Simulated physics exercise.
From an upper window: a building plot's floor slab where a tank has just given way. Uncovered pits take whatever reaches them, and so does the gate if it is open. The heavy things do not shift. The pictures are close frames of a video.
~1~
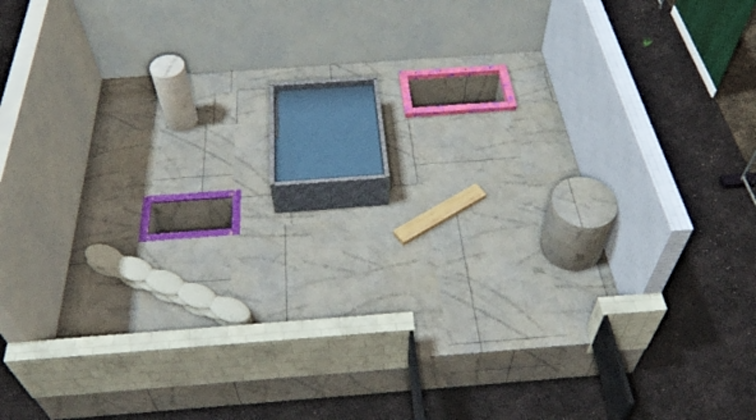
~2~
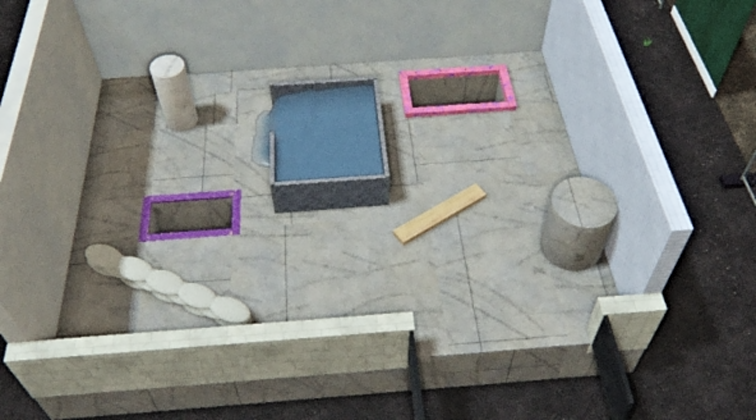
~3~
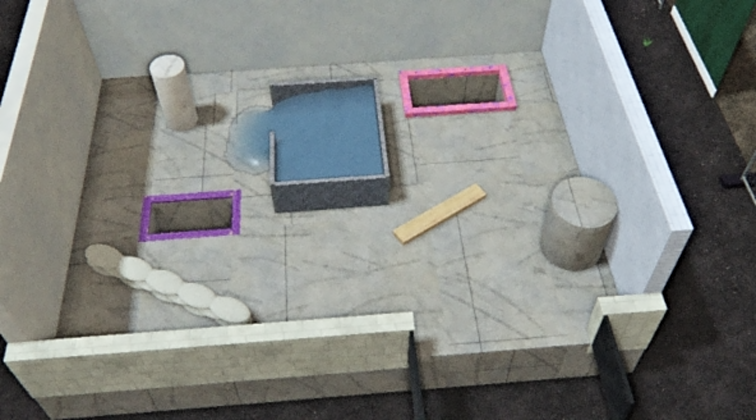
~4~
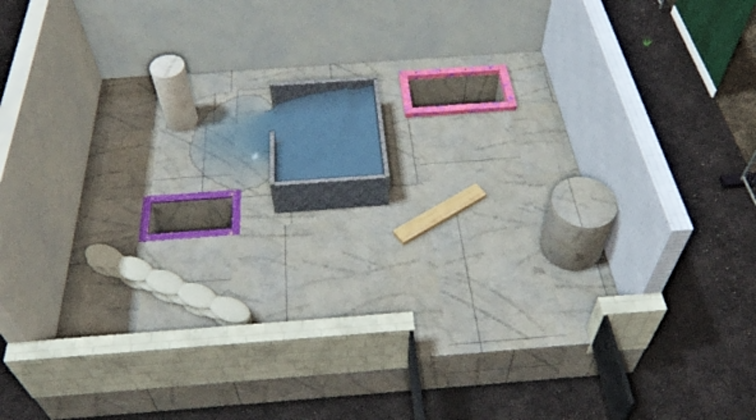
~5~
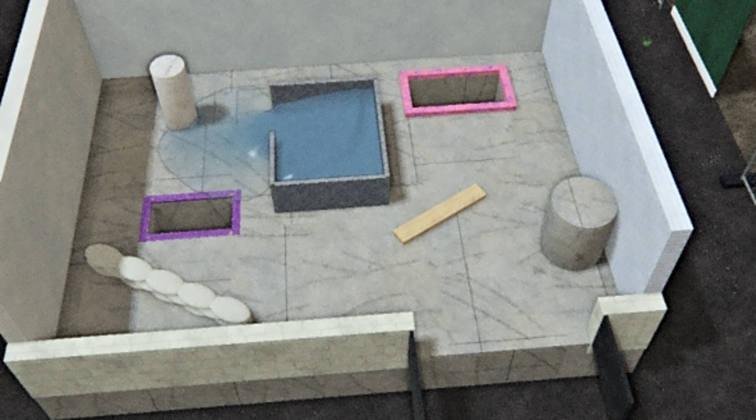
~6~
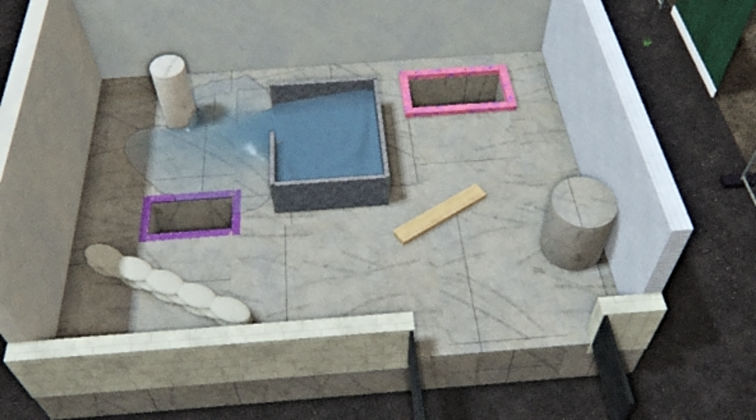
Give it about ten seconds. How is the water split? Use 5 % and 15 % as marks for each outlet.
In the end: The gate takes not even 5 %; the pink pit takes not even 5 %; the purple pit takes above 15 %.
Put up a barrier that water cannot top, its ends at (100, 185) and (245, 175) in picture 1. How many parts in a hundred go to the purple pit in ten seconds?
Parts in a hundred: Purple 4.
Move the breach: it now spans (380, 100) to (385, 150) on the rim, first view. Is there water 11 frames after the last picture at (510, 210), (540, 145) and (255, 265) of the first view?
In turn: Under water, awash, dry.
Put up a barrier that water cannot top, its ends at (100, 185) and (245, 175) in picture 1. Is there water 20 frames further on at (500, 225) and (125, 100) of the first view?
One after the other: Clear, wet.
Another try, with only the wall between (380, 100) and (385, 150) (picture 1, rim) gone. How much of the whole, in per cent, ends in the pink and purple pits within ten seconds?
Parts in a hundred: Pink 4, purple 2.
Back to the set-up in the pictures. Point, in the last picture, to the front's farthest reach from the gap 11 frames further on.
Roughly at (62, 309).
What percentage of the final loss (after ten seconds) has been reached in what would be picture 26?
Close to 10 %.
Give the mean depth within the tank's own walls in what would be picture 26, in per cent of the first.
Close to 38 %.
A moment on, water covers 20 % of the floor; the gate 0 %, the pink pit 0 %, the purple pit 1 %.
Next, water covers 20 % of the floor; the gate 0 %, the pink pit 0 %, the purple pit 2 %.
Then, water covers 35 % of the floor; the gate 0 %, the pink pit 0 %, the purple pit 3 %.
Later, water covers 55 % of the floor; the gate 0 %, the pink pit 0 %, the purple pit 12 %.
In the end, water covers 75 % of the floor; the gate 1 %, the pink pit 0 %, the purple pit 26 %.
